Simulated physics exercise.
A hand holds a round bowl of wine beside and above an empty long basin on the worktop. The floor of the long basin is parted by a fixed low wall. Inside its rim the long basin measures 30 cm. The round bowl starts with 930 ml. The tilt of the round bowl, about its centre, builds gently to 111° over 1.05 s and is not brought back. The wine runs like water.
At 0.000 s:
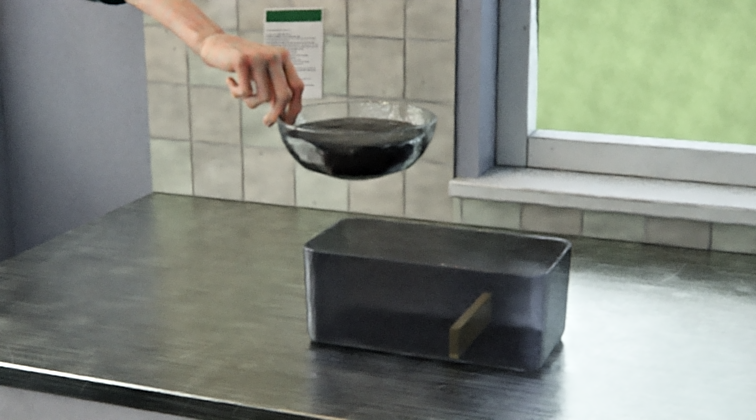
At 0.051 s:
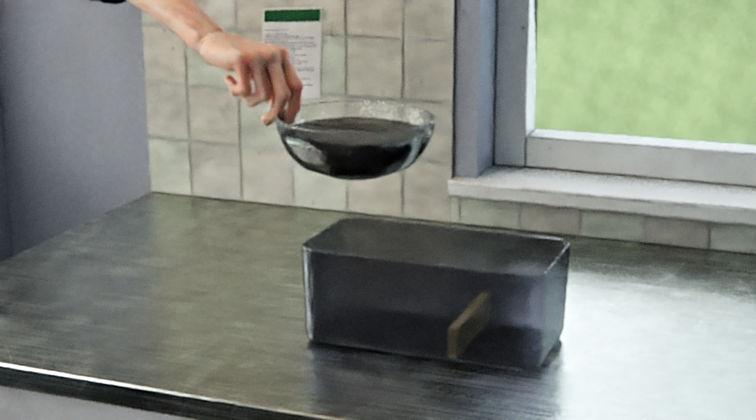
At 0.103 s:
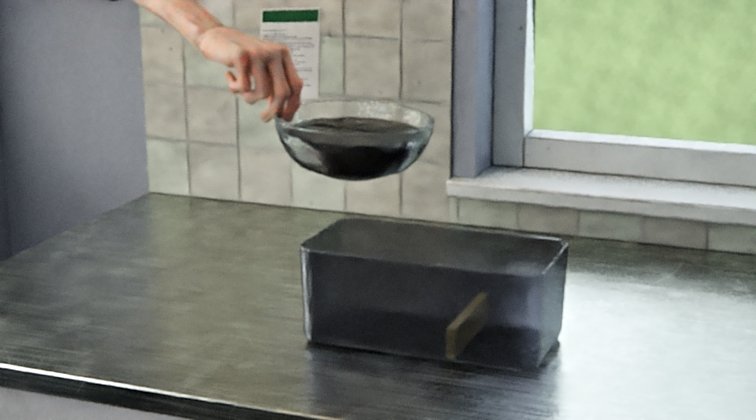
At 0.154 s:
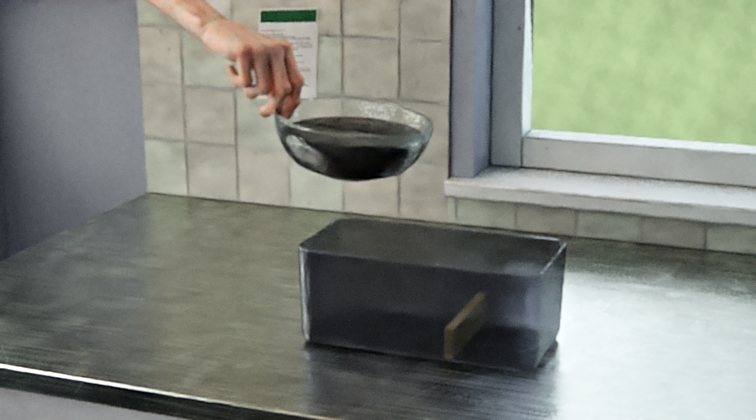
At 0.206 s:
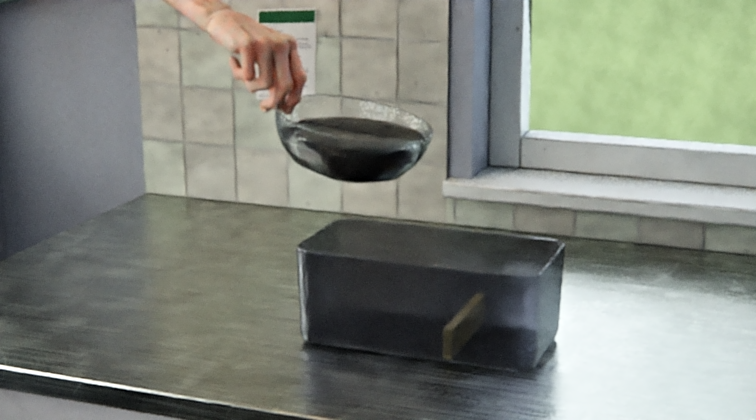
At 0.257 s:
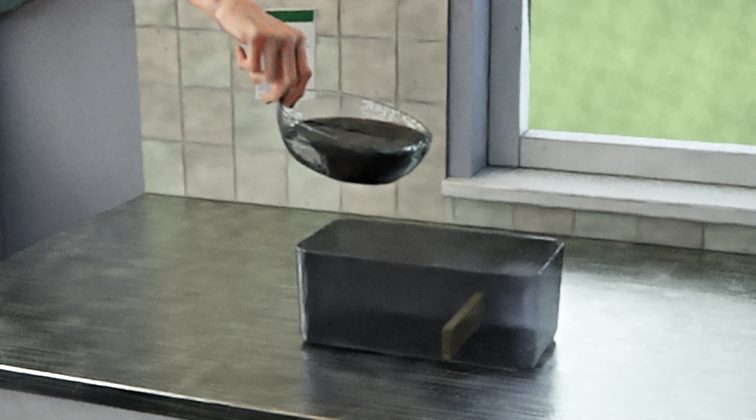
A hand reaching in from the upper left holds a clear round bowl of dark liquid above a basin and gradually tilts it, its right side lowering. The long, empty, see-through grey basin sits on a dark metallic worktop, a small tan piece showing near its right end. Seen from slightly above, the kitchen has pale wall tiles, a green-topped notice and a window at right, the view shifting very slightly.
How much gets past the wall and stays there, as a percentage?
About 35 per cent.
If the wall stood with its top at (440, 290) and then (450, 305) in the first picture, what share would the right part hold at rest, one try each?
First 75, then 55 per cent.
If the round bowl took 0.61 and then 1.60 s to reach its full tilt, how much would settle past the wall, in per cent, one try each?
First 35, then 50 per cent.
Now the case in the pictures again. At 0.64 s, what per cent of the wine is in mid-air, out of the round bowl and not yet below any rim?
About 34 per cent.
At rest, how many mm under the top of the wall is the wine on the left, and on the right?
Some 16 mm on the left and 12 mm on the right.
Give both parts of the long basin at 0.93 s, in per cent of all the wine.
Near 56 on the left, 38 on the right.
Then, 0.64 s in, the tilt is 75° and 22 per cent is still to pour, 13 is left of the wall and 32 right of it.
Then, 0.93 s in, the tilt is 107° and 0 per cent is still to pour, 55 is left of the wall and 38 right of it.
Then, 1.23 s in, the tilt is 111° and 0 per cent is still to pour, 59 is left of the wall and 36 right of it.
Then, 1.55 s in, the tilt is 111° and 0 per cent is still to pour, 60 is left of the wall and 36 right of it.
Finally, 60 per cent lies left of the wall, 35 right of it and 4 outside.
